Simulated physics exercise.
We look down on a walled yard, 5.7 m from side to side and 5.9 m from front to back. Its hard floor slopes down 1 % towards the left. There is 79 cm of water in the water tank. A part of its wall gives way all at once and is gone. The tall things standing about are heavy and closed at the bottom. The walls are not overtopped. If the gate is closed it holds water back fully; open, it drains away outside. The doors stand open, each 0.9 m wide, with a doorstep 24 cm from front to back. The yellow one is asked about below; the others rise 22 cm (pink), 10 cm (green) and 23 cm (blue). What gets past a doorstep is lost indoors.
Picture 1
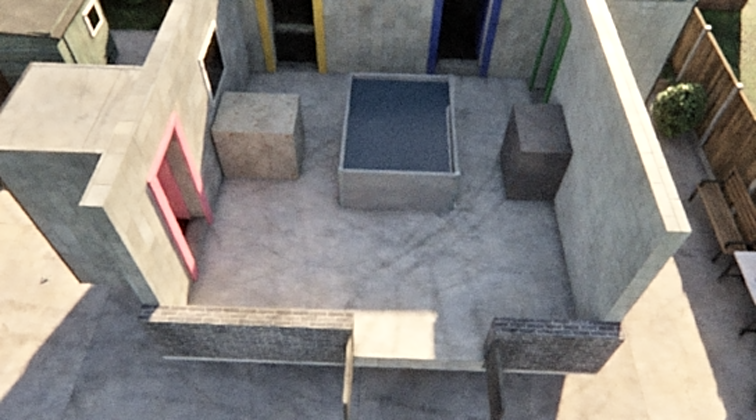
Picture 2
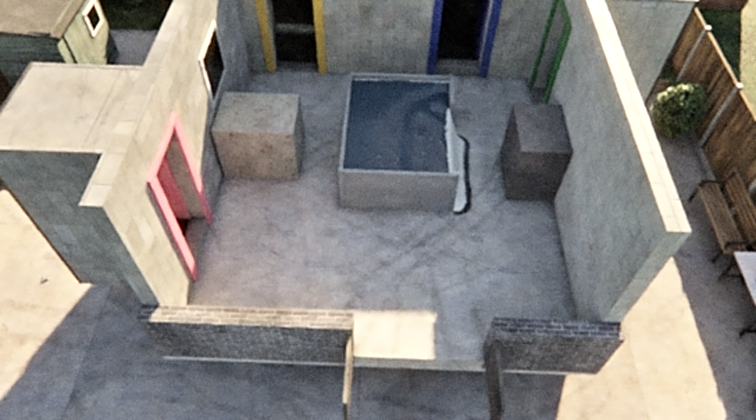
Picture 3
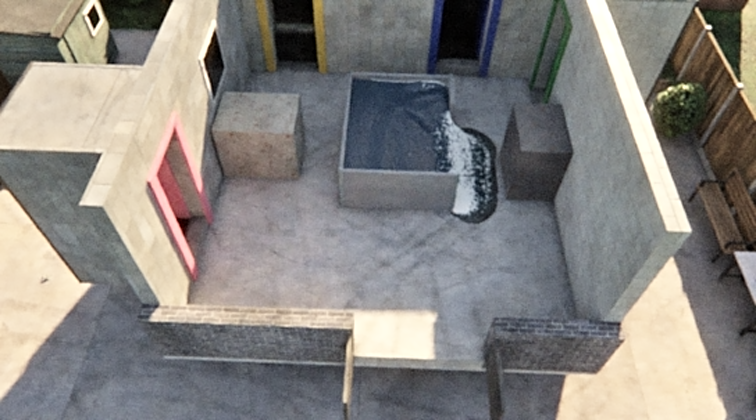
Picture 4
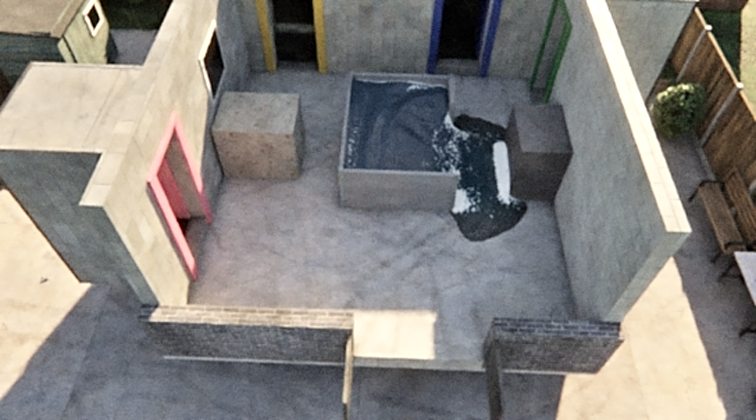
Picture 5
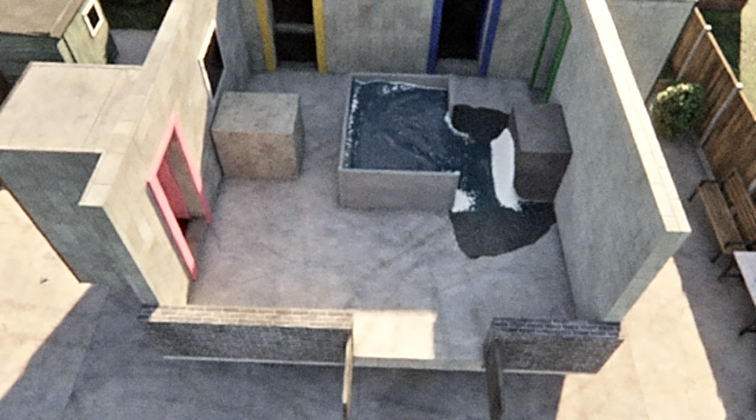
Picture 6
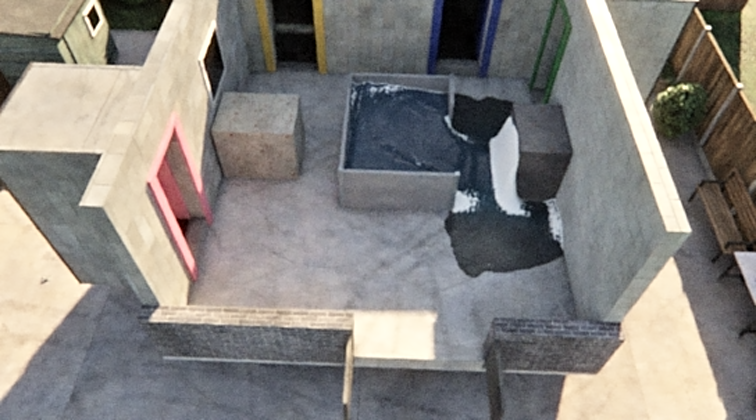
A raised water tank in a walled yard loses its right side, and dark water spreads across the floor.
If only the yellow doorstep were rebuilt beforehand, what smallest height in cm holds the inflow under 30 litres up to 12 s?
Close to 10.5 cm is just enough.
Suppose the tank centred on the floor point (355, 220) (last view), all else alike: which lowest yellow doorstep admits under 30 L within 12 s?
About 9.0 cm.
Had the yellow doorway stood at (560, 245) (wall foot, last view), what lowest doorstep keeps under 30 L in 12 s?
About 21 cm.
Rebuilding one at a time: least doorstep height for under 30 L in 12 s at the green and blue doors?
Roughly 21 cm at green and 15 cm at blue.
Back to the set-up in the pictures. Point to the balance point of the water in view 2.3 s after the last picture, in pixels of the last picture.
Around (448, 179).
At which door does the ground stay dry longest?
It is the pink one.
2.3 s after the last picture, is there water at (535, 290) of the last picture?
It is wet.
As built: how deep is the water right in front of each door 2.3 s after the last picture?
Depths in cm: Yellow 2, pink 0, green 21, blue 21.
Then, 0.7 s after the last picture water covers 25 % of the floor, deepest (56 cm) near (492, 181); it has not reached the yellow door.
Then, 2.3 s after the last picture water covers 50 % of the floor, deepest (32 cm) near (537, 346); 2 cm at the yellow door, 0 litres in over its 6 cm doorstep.
Then, 11.3 s after the last picture water covers 100 % of the floor, deepest (16 cm) near (251, 74); 11 cm at the yellow door, 95 litres in over its 6 cm doorstep.
At the yellow door as built, the water peaked near 13 cm, 7.3 s after the last picture.
Run again over the same 12 s with other heights there, 51 litres in over 9 cm, 14 litres over 12.5 cm. The limit of 30 litres is kept from about 10.5 cm up.
